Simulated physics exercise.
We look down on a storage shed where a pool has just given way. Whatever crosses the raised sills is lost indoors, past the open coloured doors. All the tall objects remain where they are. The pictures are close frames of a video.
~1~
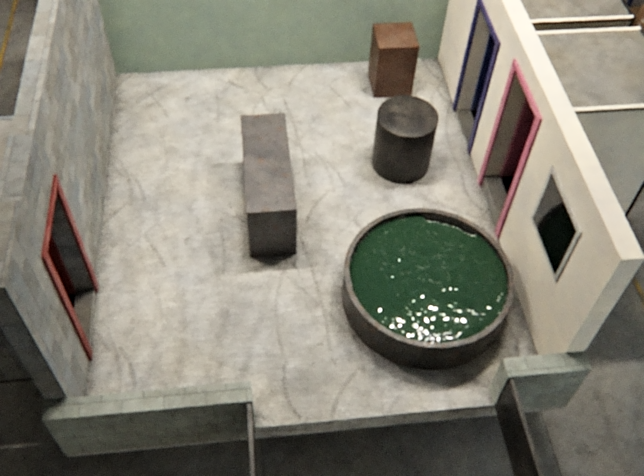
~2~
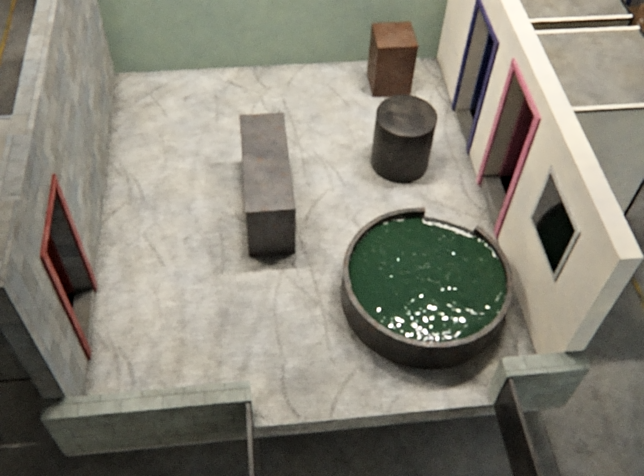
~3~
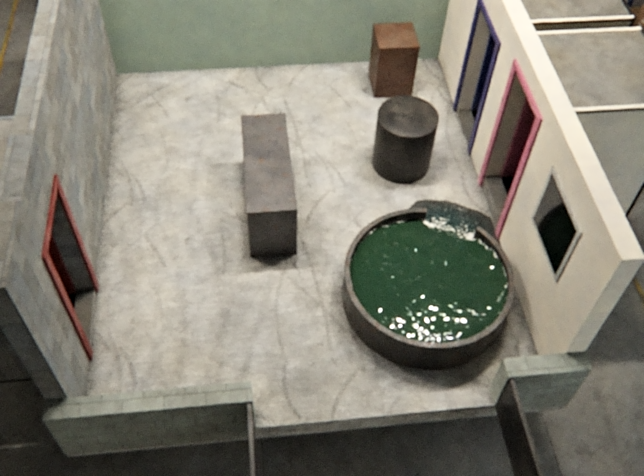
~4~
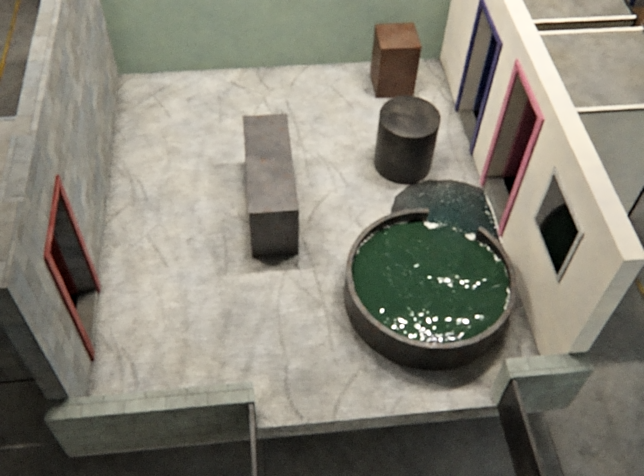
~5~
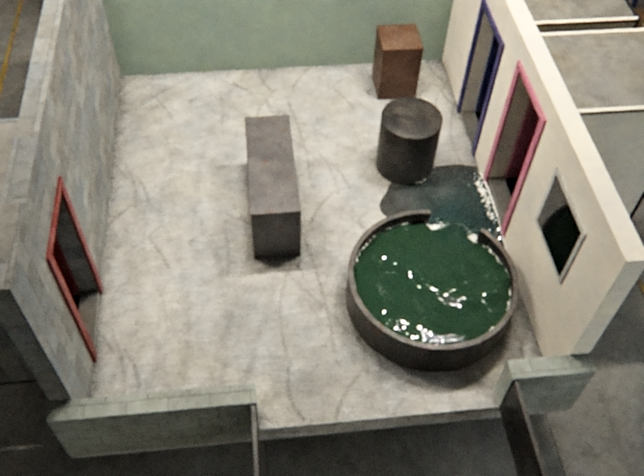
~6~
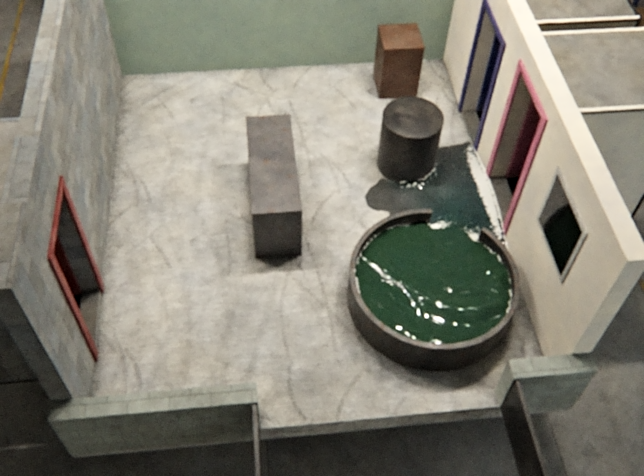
To begin with, a round pool of still green water sits in a roofless shed with a long block, a dark cylinder and a brown box. A gap opens in the pool's far rim, and water pours through it, spreading across the pale floor toward the pink-framed doorway and around the cylinder's base.
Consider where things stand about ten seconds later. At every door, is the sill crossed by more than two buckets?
At the end, the red door counts as not over; the blue door counts as over; the pink door counts as not over.
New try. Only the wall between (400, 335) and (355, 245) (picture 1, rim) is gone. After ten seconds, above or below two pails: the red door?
Red door exceeds the limit.
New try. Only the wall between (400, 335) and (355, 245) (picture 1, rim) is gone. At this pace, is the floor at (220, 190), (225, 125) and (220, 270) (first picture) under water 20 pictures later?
Going through them, the first would be still bare, the next still bare and the last submerged.
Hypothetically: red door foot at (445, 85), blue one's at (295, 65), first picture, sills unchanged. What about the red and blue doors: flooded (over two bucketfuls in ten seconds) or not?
Result: Red door yes, blue door no.
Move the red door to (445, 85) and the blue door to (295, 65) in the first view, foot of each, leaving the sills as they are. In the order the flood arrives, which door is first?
I'd go with the pink-painted one.
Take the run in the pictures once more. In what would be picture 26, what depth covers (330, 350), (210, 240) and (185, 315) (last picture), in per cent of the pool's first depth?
Going in order, that's 0, 0 and 0 %.
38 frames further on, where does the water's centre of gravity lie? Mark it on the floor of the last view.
Close to pixel (379, 195).
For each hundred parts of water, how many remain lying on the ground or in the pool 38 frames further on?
Roughly 94 percent.
A moment on, water covers 15 % of the floor; the red door not reached, the blue door wet at the sill, nothing in, the pink door under two buckets in.
Next, water covers 20 % of the floor; the red door not reached, the blue door under two buckets in, the pink door under two buckets in.
Then, water covers 35 % of the floor; the red door not reached, the blue door over two buckets in, the pink door under two buckets in.
Later, water covers 60 % of the floor; the red door not reached, the blue door over two buckets in, the pink door under two buckets in.
In the end, water covers 90 % of the floor; the red door wet at the sill, nothing in, the blue door far over two buckets in, the pink door under two buckets in.
